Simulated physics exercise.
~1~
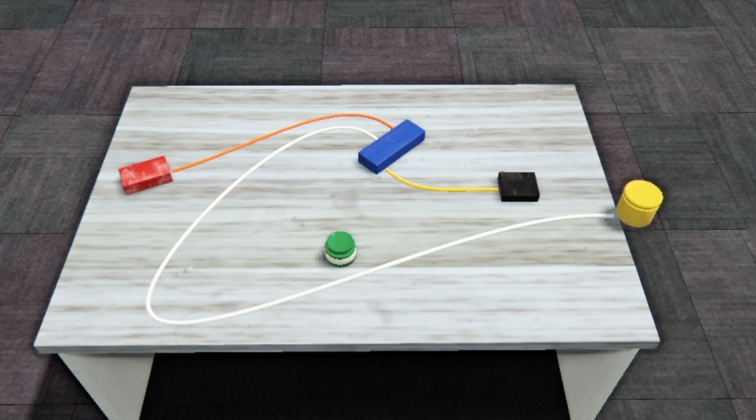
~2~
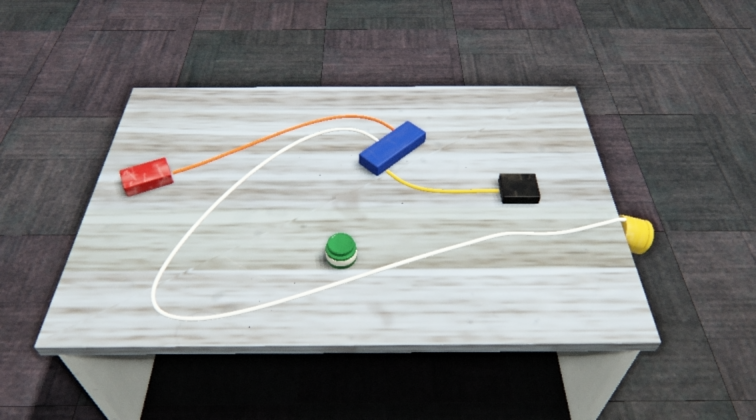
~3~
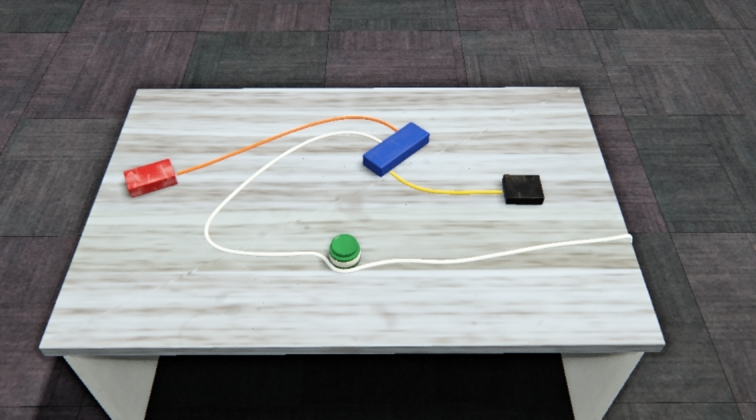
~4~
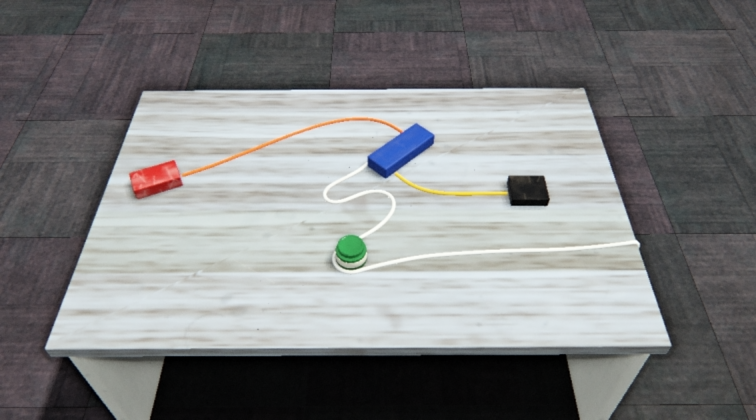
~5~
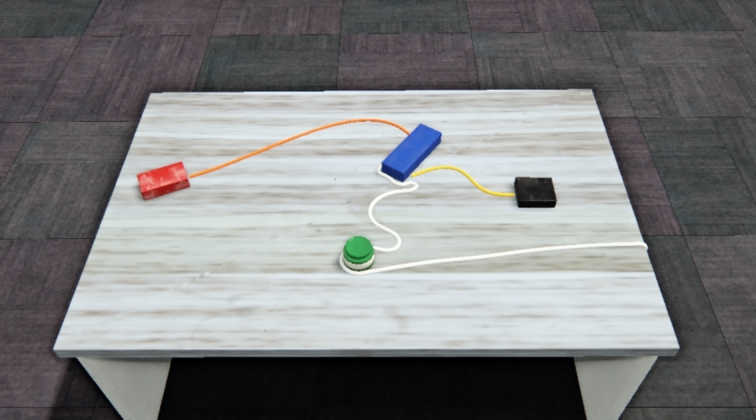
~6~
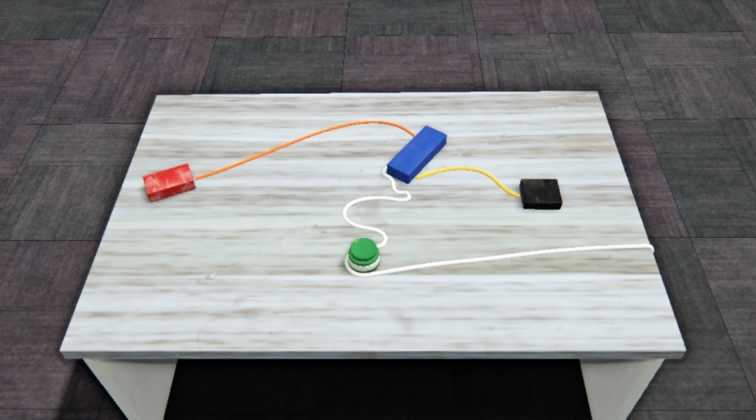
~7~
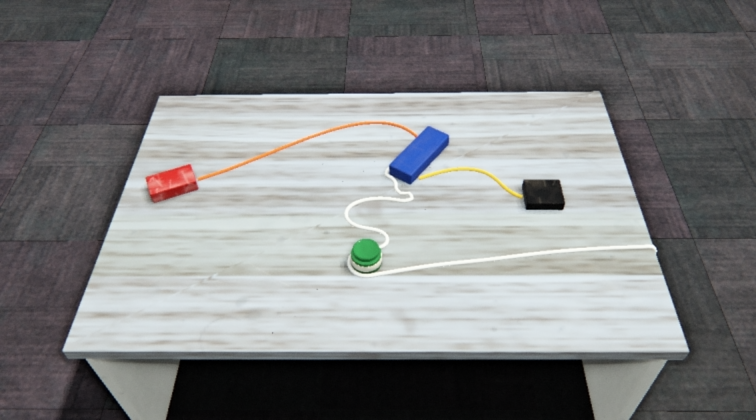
A yellow cylinder drops off the table's right edge, pulling its white cable around a green jar.
